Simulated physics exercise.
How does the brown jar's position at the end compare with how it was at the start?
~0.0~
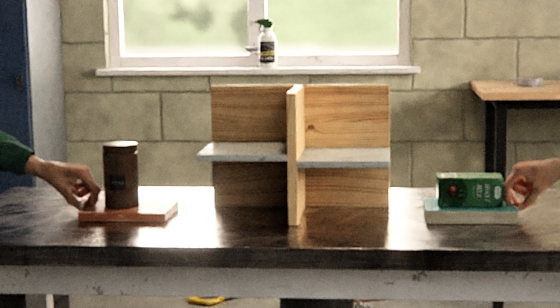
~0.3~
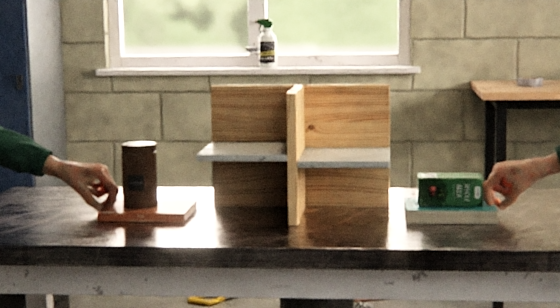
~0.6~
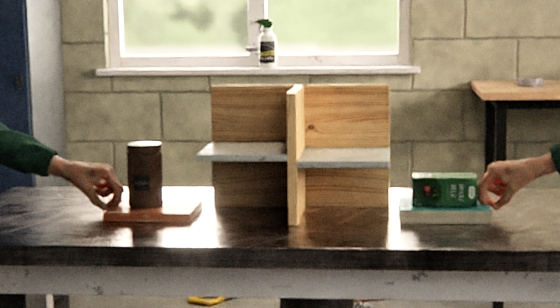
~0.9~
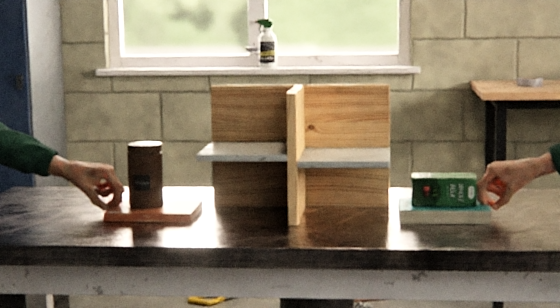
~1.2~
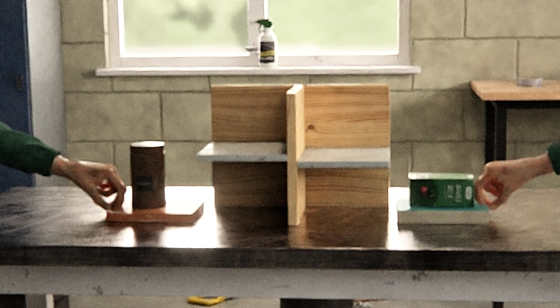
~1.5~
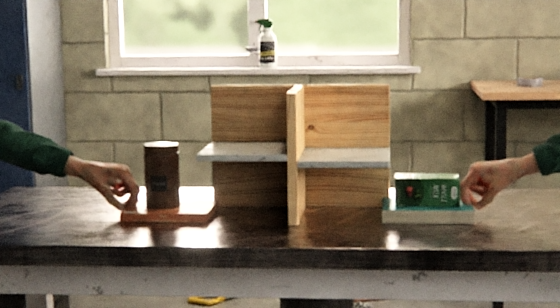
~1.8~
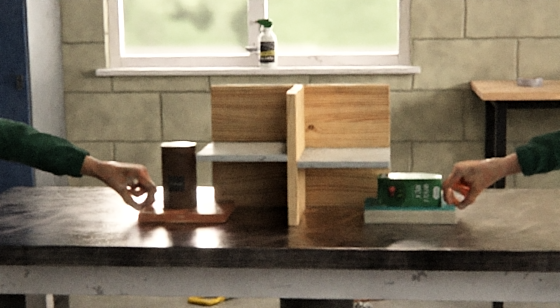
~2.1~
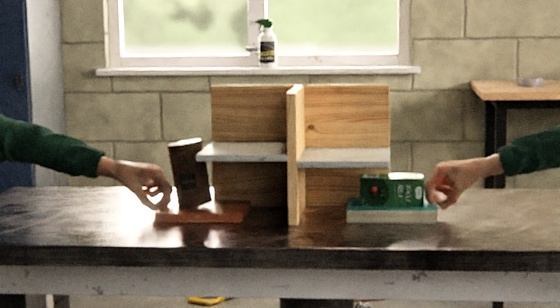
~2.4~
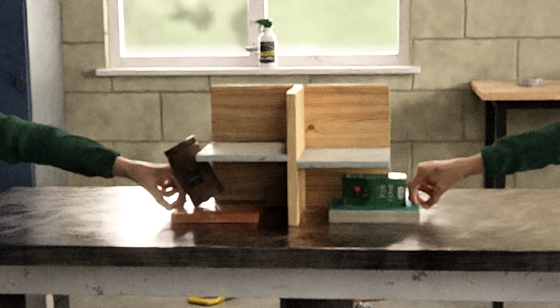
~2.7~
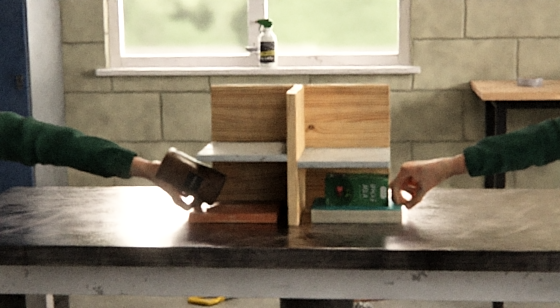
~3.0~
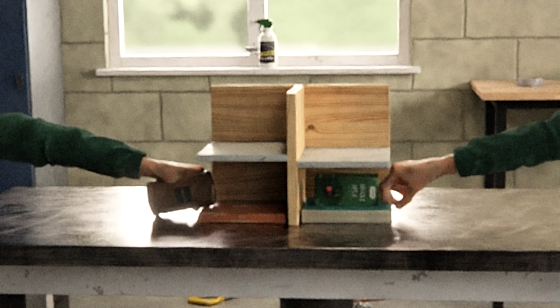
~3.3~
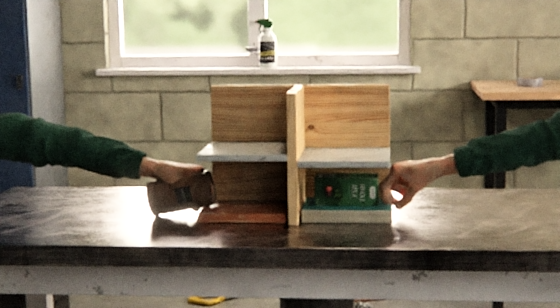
The brown jar stood upright at the start, but by the end it was lying on its side outside the left shelf.
